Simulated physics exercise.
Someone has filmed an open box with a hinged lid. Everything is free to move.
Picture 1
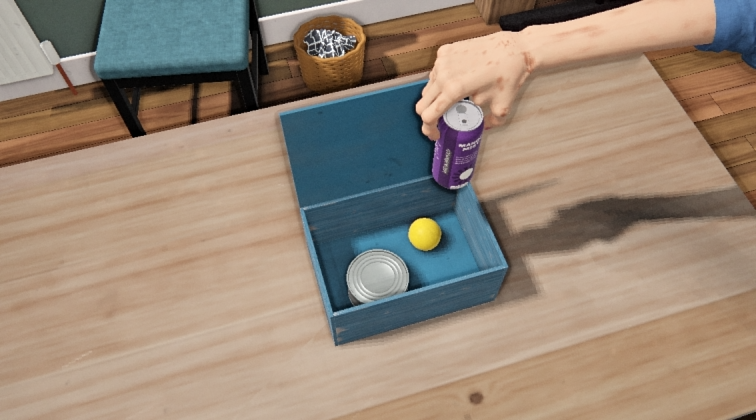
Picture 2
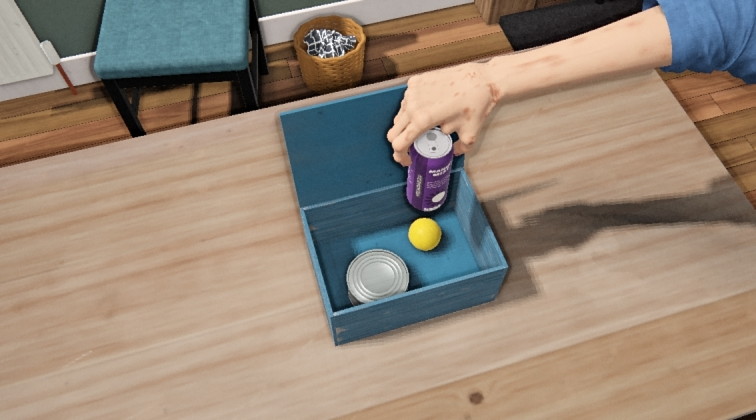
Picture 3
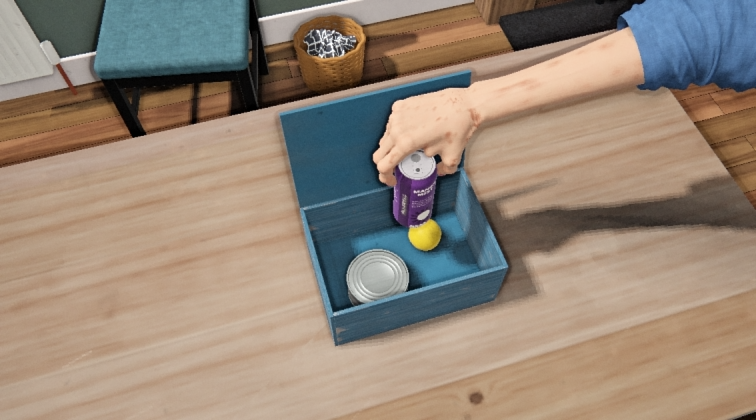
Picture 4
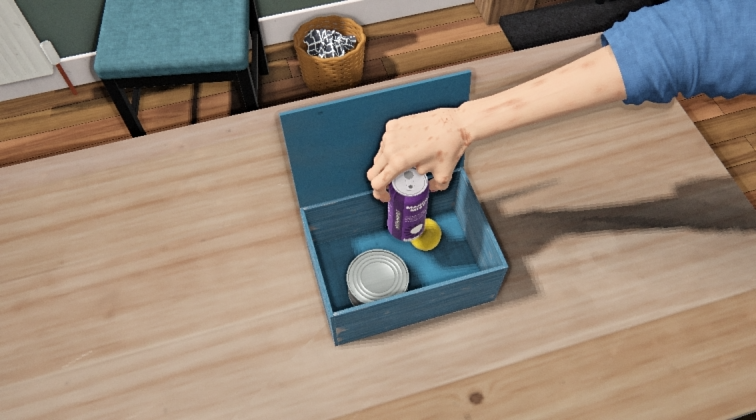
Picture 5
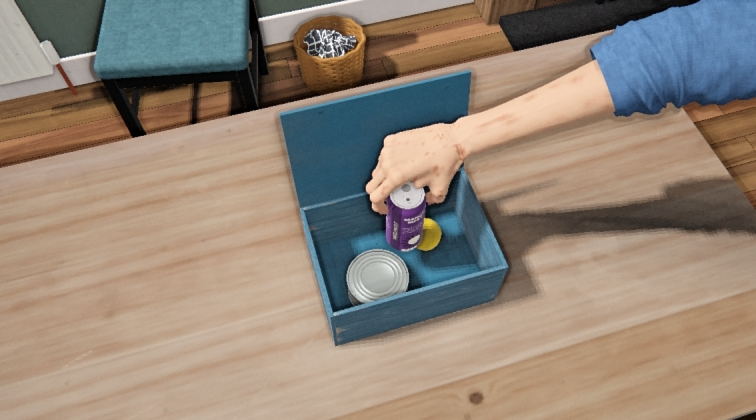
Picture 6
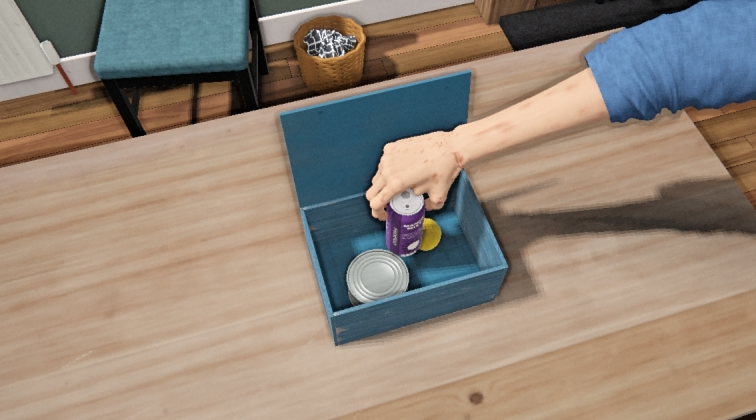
A hand reaching in from the upper right lowers a purple can, moving down and to the left, into an open blue box, and still grips it inside, partly in front of a yellow ball. The box, its lid raised at the back, also holds a grey tub at front left. The unmoving view looks down on a pale wooden table, with a teal-seated stool and wicker basket behind.
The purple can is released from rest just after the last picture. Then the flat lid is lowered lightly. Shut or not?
Here the lid shuts flat.
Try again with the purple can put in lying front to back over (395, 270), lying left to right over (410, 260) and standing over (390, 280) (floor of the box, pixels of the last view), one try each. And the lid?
First, it closes; second, it shuts flat; third, it will not close.
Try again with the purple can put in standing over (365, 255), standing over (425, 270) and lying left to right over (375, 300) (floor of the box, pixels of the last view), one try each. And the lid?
First, it stays ajar; second, it stays ajar; third, it shuts flat.
Then, 1.20 s later than the last frame, lid starting down; purple can tilted by 67° near (434, 236); yellow lemon moved about its own width.
Then, 2.00 s later than the last frame, lid 26° above the rim; purple can tilted by 65° near (433, 238); yellow lemon moved about its own width.
When it is over, lid shut; lying over in the box, purple can; moved from the start, yellow lemon; grey tub as before. End places, in pixels of the last picture, purple can near (422, 241).
